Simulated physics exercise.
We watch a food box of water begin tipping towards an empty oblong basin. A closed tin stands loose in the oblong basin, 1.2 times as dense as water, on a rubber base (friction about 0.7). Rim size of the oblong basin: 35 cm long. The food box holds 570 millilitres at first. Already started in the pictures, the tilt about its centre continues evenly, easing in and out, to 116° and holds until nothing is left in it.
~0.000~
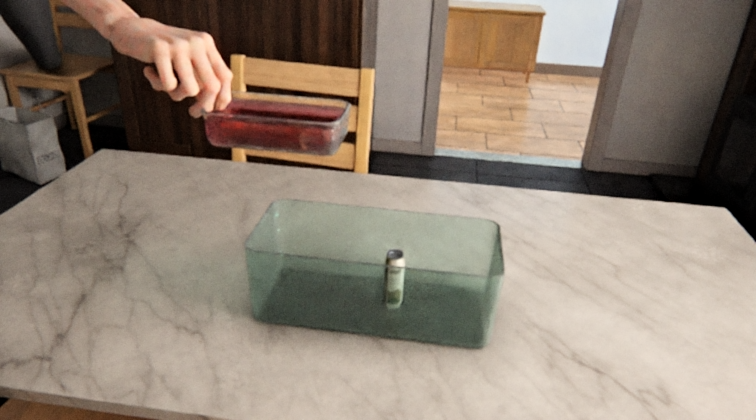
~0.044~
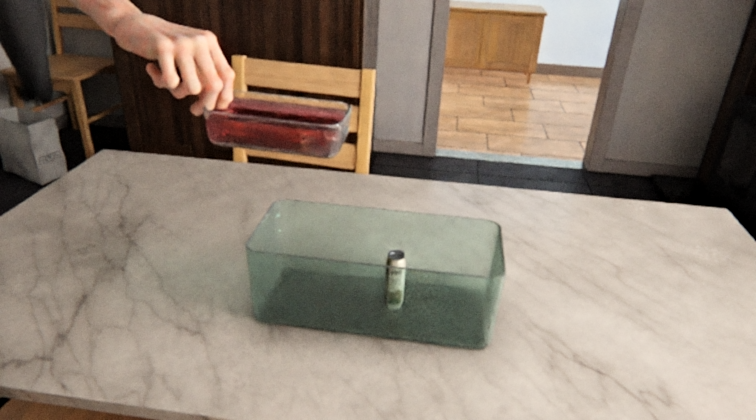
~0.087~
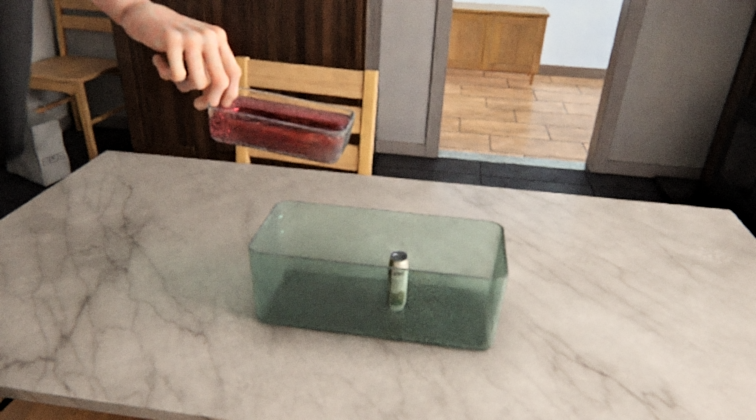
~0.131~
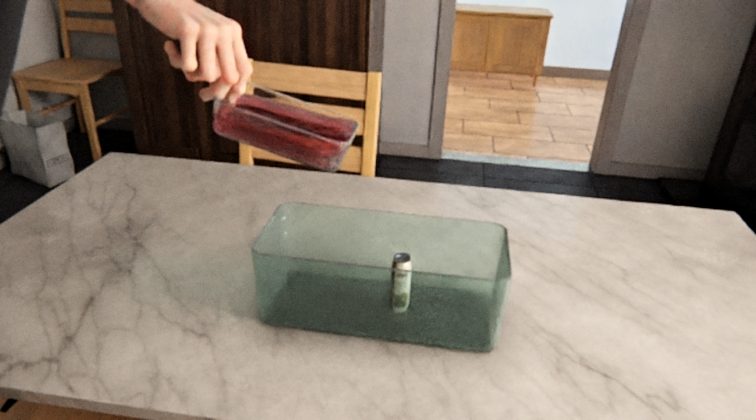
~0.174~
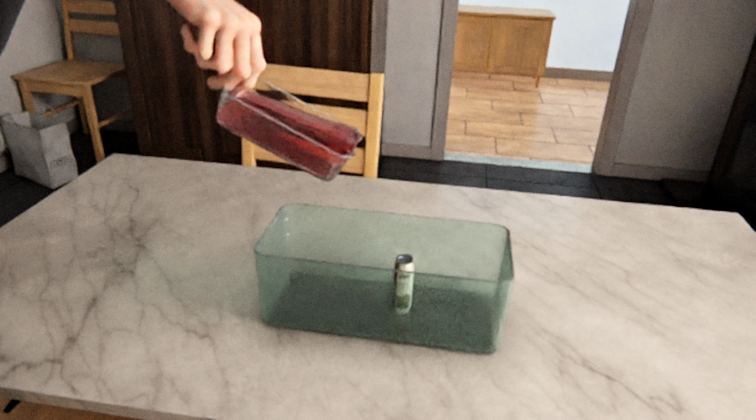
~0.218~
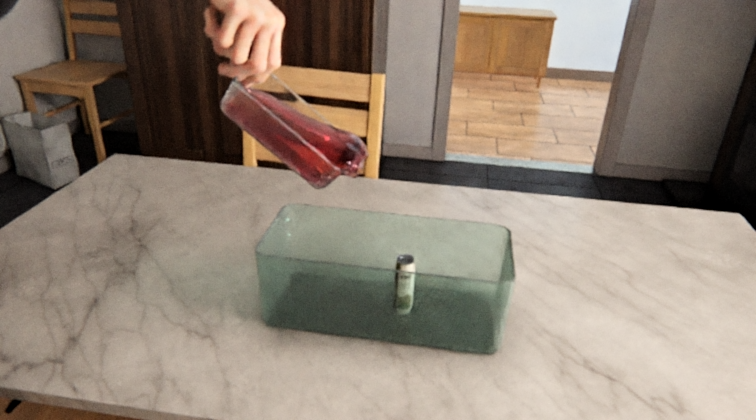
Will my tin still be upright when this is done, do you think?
It keels over.
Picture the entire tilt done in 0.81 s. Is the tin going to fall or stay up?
Result: Tin still standing.
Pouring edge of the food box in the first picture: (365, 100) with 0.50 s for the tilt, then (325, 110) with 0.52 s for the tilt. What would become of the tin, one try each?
Run one: It tumbles. Run two: It does not tip.
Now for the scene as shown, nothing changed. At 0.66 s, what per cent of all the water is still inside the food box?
Around 0 in a hundred.
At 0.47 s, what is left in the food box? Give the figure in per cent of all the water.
At that time about 7 in a hundred parts are still held.
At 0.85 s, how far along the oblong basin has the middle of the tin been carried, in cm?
About 9 cm.
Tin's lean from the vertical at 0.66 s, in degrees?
Lean: Around 30° from upright.
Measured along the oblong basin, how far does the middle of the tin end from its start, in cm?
The middle of the tin ends some 8.5 cm along the basin.
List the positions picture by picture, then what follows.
The first frame shows tilt 0°; pouring edge (345, 114); surface from (217, 106) to (344, 116); the oblong basin's rim runs from (260, 223) to (502, 249); the tin's top is at (395, 256).
The second frame shows tilt 2°; pouring edge (347, 117); surface from (219, 105) to (345, 118).
The third frame shows tilt 7°; pouring edge (350, 124); surface from (222, 103) to (349, 123).
The fourth frame shows tilt 15°; pouring edge (353, 135); surface from (227, 101) to (353, 130).
The fifth frame shows tilt 26°; pouring edge (354, 148); surface from (230, 97) to (337, 131); 4 per cent is over the edge.
The sixth frame shows tilt 38°; pouring edge (350, 161); surface from (235, 92) to (327, 133); 14 per cent is over the edge.
By 0.47 s the tilt is 109° and 7 per cent is still to pour; the tin stands where it began.
By 0.66 s the tilt is 116° and 0 per cent is still to pour; the tin leans 31°.
By 0.85 s the tilt is 116° and 0 per cent is still to pour; the tin lies on its side.
By 1.06 s the tilt is 116° and 0 per cent is still to pour; the tin lies on its side.
At rest the tin lies on its side.
